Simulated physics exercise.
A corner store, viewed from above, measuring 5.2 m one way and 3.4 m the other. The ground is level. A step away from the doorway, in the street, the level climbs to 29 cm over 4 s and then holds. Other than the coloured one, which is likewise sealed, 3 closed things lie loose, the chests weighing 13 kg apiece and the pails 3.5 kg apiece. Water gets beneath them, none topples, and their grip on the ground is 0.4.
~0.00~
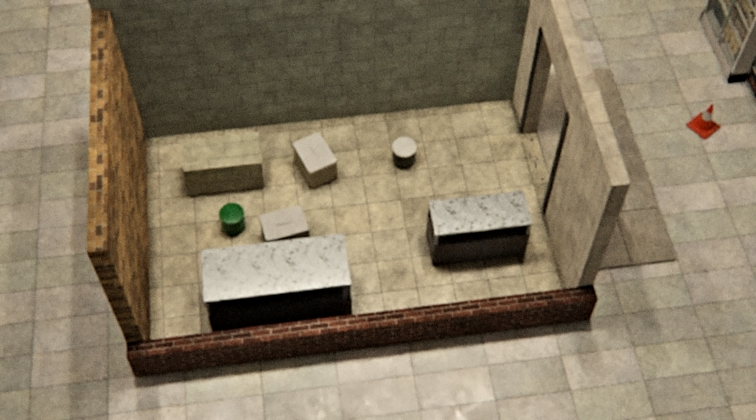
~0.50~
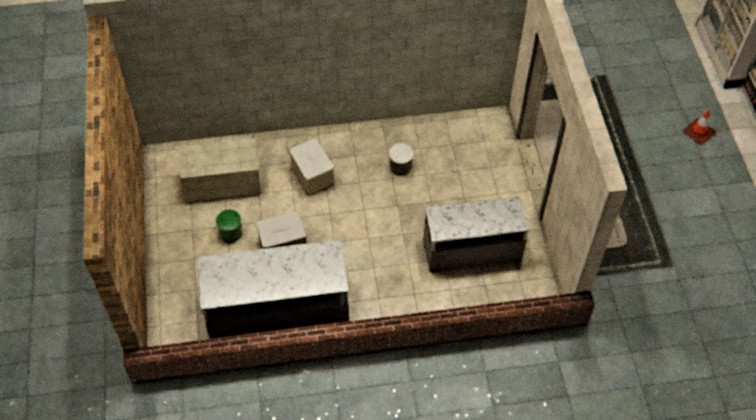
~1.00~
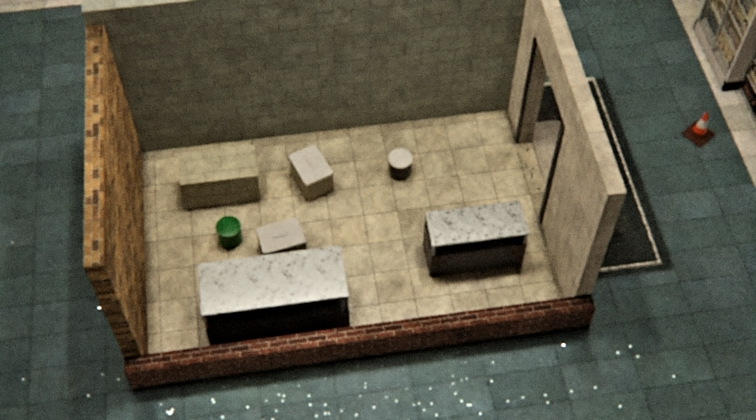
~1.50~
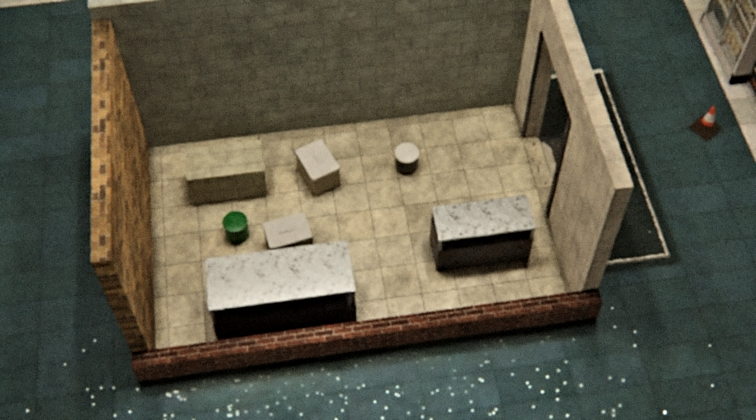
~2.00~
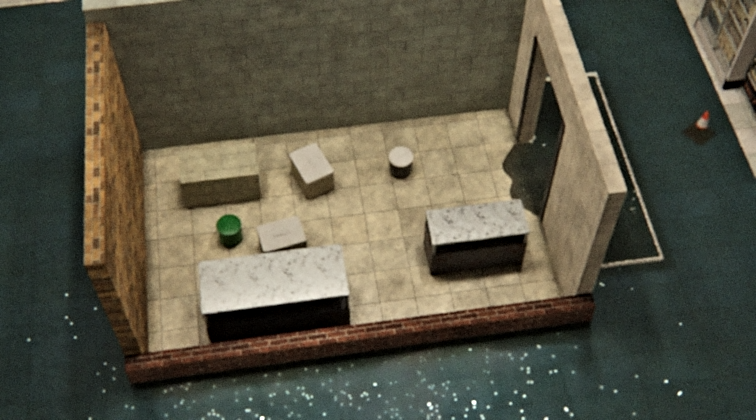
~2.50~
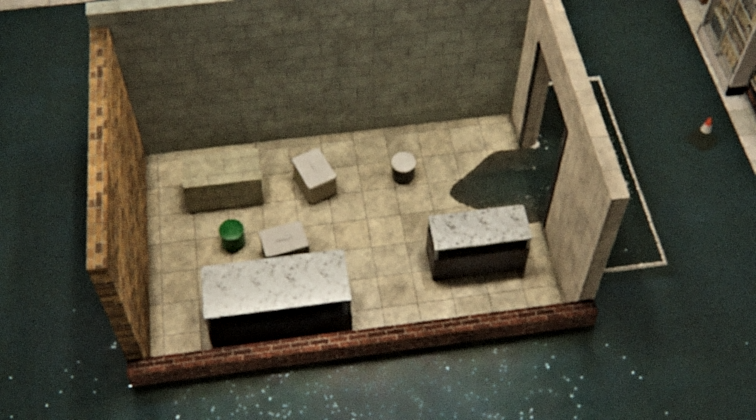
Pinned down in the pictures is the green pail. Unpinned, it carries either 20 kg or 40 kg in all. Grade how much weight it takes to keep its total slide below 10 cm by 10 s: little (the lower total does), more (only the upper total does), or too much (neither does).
Grade: More.
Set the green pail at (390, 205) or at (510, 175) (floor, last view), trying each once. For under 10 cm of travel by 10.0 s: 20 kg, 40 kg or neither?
In turn: Only the heavier mass works; only the heavier mass works.
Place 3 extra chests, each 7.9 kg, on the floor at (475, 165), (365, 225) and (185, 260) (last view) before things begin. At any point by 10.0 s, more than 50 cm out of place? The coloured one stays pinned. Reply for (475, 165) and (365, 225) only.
Respectively, exceeded and exceeded.
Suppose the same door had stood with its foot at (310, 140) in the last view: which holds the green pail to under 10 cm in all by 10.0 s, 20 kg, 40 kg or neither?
Well, then the lesser option suffices.
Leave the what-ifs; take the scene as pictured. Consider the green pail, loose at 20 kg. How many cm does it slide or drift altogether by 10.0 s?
It would cover some 20 cm all told.
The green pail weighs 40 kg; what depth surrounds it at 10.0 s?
Something like 18 centimetres.
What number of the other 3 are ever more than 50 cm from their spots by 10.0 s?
It works out to 3.
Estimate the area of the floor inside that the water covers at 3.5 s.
Roughly 4.0 m2.
After 3.5 s the green pail would be 0 cm from its start with 20 kg and 0 cm from its start with 40 kg; 0 cm of water round it then.
After 4.5 s the green pail would be 0 cm from its start with 20 kg and 0 cm from its start with 40 kg; 0 cm of water round it then.
After 7.0 s the green pail would be 12 cm from its start with 20 kg and 0 cm from its start with 40 kg; 8 cm of water round it then.
After 10.0 s the green pail would be 18 cm from its start with 20 kg and 0 cm from its start with 40 kg; 18 cm of water round it then.
